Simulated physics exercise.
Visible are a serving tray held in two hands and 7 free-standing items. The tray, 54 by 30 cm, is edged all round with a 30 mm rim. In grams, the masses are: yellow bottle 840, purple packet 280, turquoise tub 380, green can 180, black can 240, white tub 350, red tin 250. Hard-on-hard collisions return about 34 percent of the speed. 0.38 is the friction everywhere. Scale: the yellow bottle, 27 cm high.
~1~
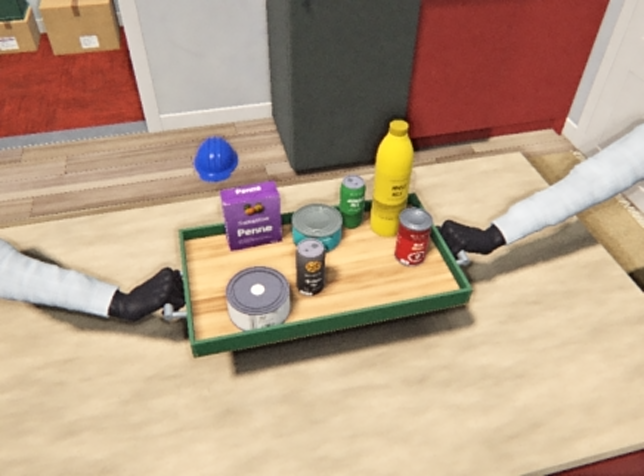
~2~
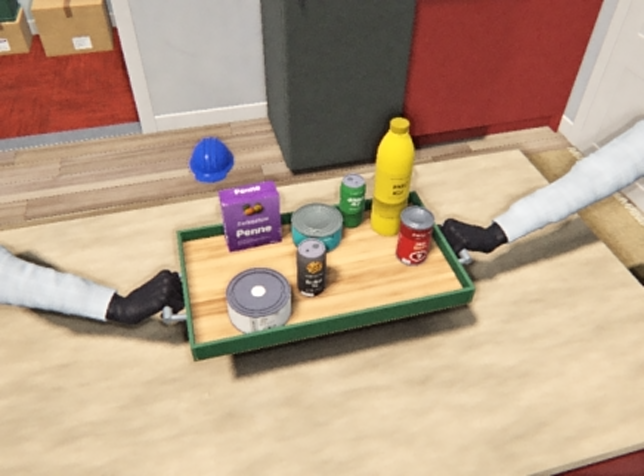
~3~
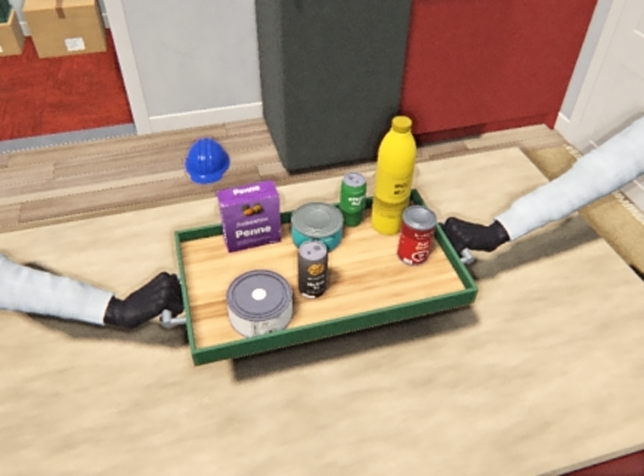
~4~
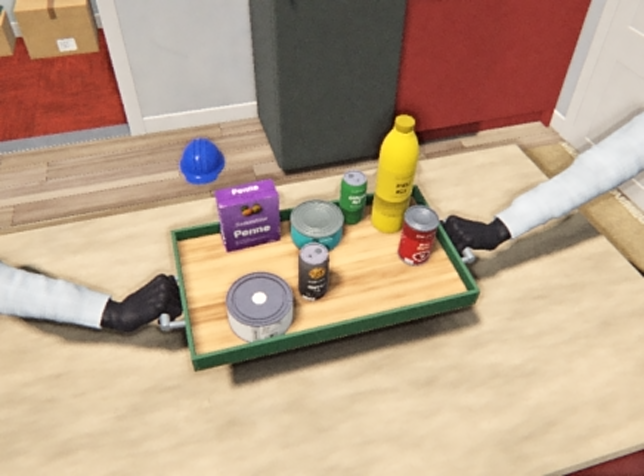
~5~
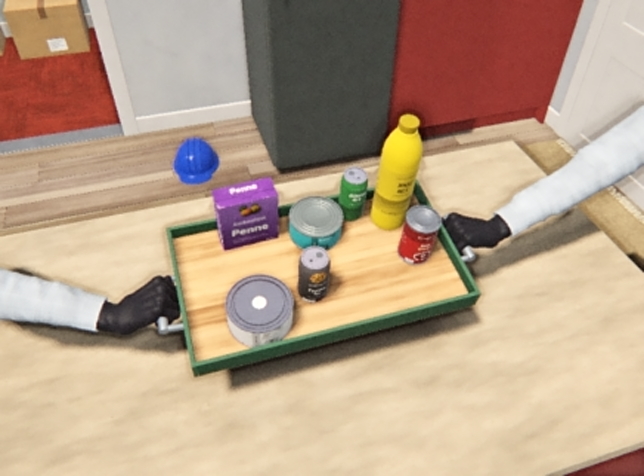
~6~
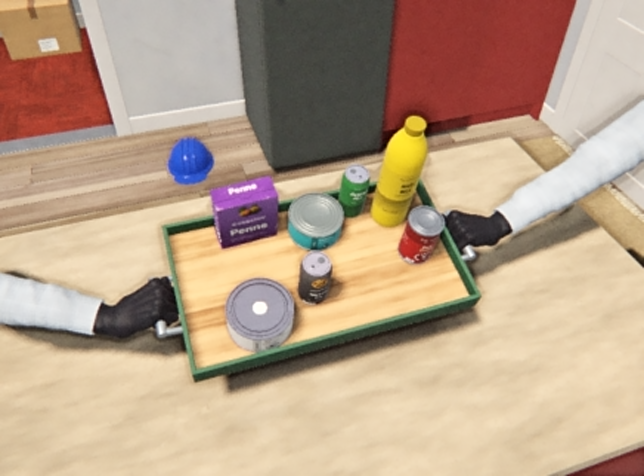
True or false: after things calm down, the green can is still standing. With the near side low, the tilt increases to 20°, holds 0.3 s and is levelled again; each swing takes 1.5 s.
True.
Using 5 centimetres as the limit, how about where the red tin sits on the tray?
In the end the red tin has moved.
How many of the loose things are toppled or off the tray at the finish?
I count 2.
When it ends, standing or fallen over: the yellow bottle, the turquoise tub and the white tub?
Here's how it ends: The yellow bottle comes down, the turquoise tub never goes down, and the white tub never goes down.
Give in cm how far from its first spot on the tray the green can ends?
Roughly 0 centimetres.
Then, 0.90 s on from there, tilt 20°, near edge down; yellow bottle on its side; red tin 58° off its base.
Then, 1.60 s on from there, tilt 11°, near edge down; yellow bottle now off the tray; red tin 61° off its base.
In the end, off the tray and tipped over, yellow bottle; toppled on the tray, red tin; the other 5 under 5 cm from the start. At the end, from the last picture's camera, green can near (350, 198).
